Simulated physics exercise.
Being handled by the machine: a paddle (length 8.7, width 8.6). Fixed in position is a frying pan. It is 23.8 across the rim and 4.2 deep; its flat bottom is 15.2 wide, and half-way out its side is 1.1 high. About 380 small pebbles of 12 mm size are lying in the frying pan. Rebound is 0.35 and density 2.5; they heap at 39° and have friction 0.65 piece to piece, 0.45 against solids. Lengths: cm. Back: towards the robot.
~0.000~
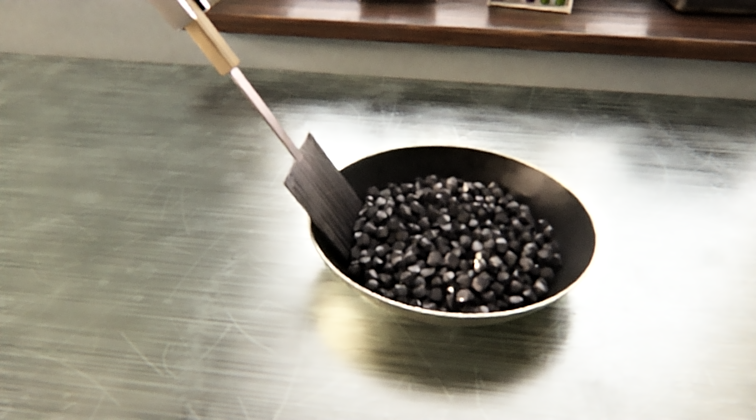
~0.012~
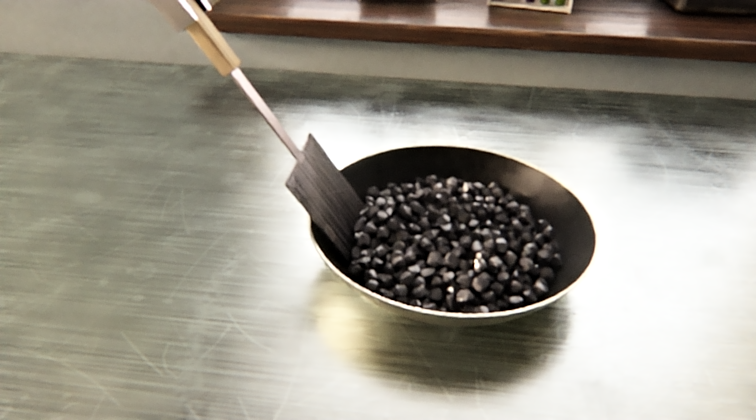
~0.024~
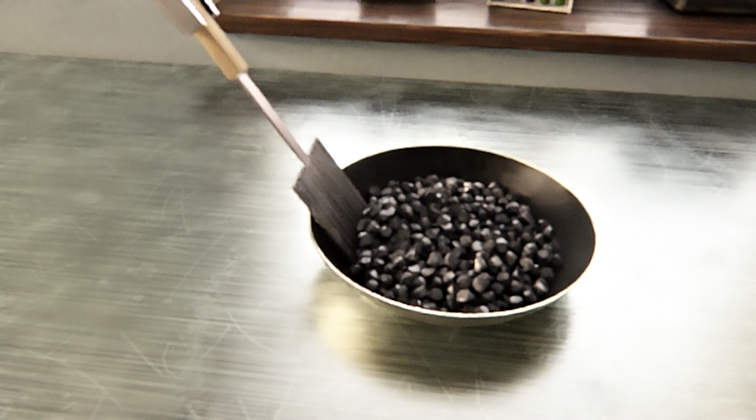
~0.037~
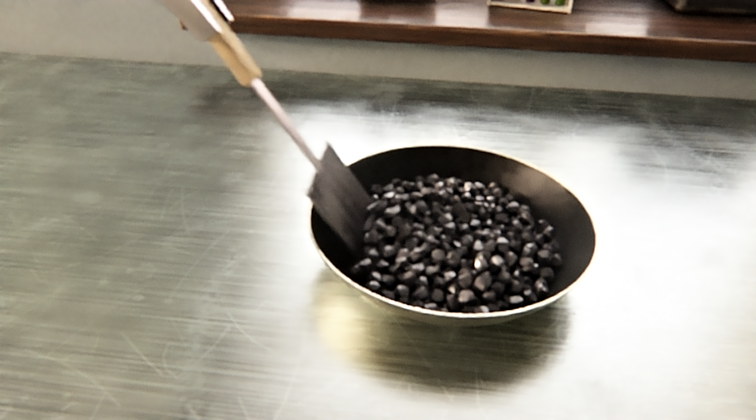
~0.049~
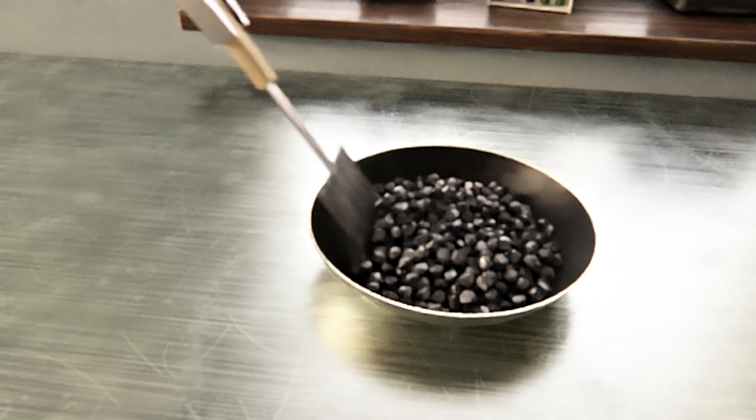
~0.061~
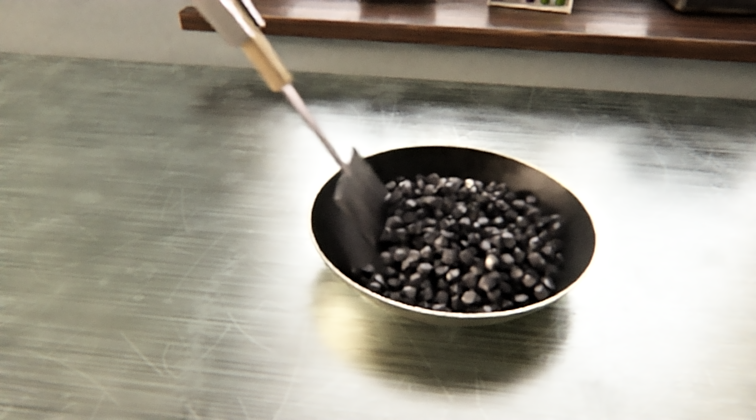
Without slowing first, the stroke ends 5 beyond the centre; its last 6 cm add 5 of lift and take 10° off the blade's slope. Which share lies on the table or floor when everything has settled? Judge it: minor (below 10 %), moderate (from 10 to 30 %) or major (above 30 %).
My judgement: Moderate.
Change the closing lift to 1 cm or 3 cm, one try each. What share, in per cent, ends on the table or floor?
It comes to around 10 per cent on the first try and around 20 per cent on the second.
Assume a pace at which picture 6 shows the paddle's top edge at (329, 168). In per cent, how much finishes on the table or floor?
About 5 percent.
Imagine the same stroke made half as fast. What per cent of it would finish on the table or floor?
In that case, around 0 per cent would end on the table or floor.
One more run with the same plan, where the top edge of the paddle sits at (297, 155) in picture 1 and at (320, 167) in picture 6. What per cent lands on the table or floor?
Near 0 in a hundred.
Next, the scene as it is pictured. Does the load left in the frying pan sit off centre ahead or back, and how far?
What stays is shifted forward by around 4.0 cm.
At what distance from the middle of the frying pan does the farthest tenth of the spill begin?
I reckon it's some 35 centimetres.
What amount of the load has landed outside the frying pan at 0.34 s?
15 per cent.
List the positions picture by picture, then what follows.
Paddle top edge at (297, 155), sloping 57°; upper third of the load around (444, 233), from x 355 to 555, top at y 180; 385 in the frying pan, in the first picture.
Paddle top edge at (298, 156), sloping 57°; upper third of the load around (444, 233), from x 355 to 555, top at y 180, in the second picture.
Paddle top edge at (305, 159), sloping 57°; upper third of the load around (443, 234), from x 355 to 555, top at y 180, in the third picture.
Paddle top edge at (317, 165), sloping 57°; upper third of the load around (438, 234), from x 355 to 555, top at y 180, in the fourth picture.
Paddle top edge at (331, 168), sloping 57°; upper third of the load around (441, 236), from x 355 to 555, top at y 180, in the fifth picture.
Paddle top edge at (345, 170), sloping 57°; upper third of the load around (450, 234), from x 360 to 560, top at y 180; 385 in the frying pan, in the sixth picture.
By 0.09 s, sloping 57°, highest piece 6 above the table; 385 in the frying pan.
By 0.12 s, sloping 53°, highest piece 7 above the table; 383 in the frying pan, 2 on the blade or in flight.
By 0.34 s, sloping 47°, highest piece 7 above the table; 325 in the frying pan, 53 on the table or floor, 7 on the blade or in flight.
By 1.39 s, sloping 47°, highest piece 5 above the table; 325 in the frying pan, 60 on the table or floor.
Final count, 325 in the frying pan, 60 on the table or floor. That is 16 % on the table or floor.
